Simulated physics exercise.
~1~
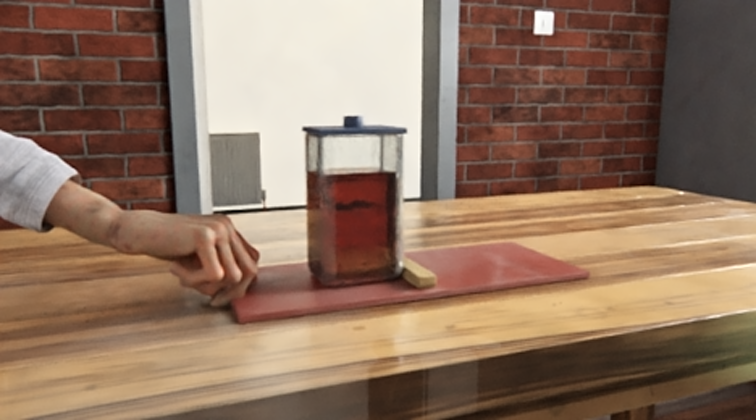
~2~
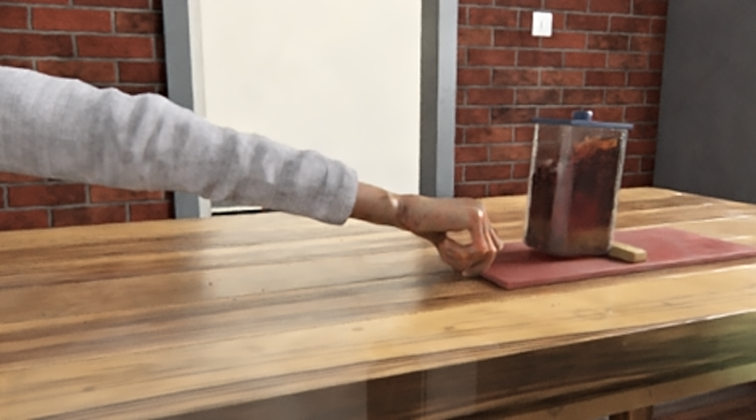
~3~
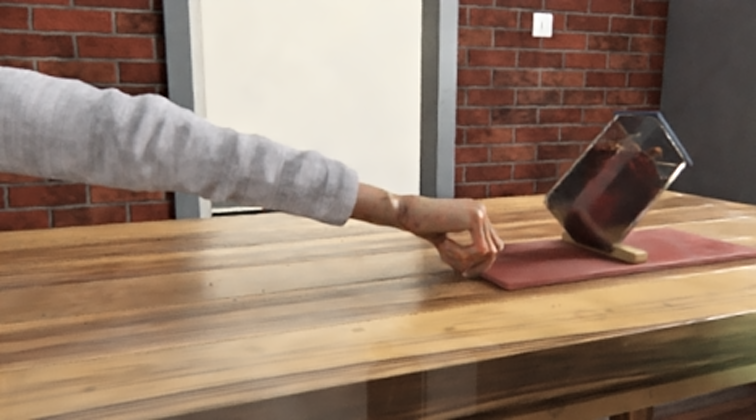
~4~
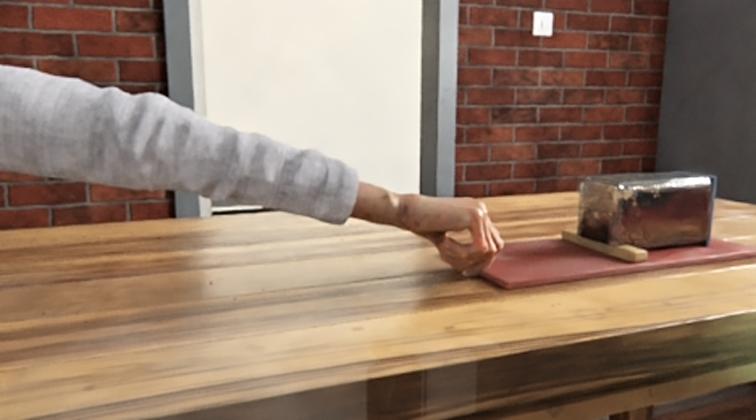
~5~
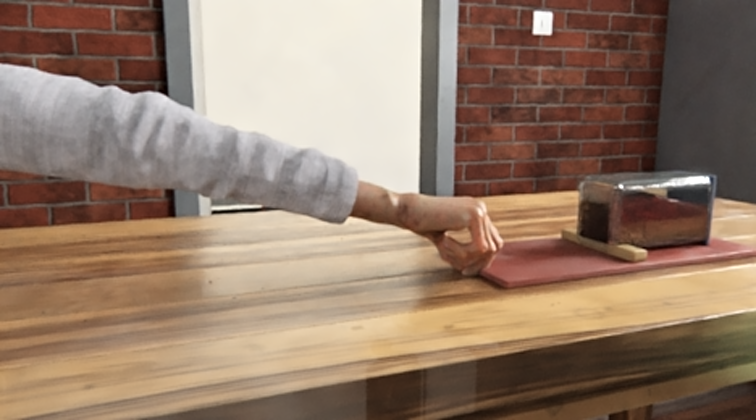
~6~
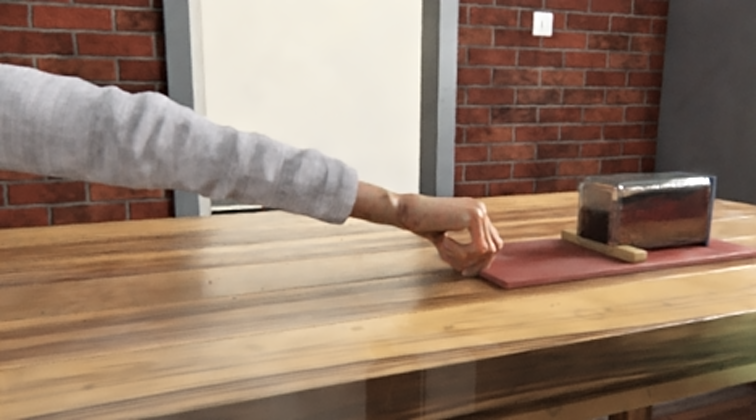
A capped clear flask partly filled with dark tea slid right on a red board pushed by a hand, then tipped over the low strip in front of it and toppled to the right, ending up lying on its side on the board.
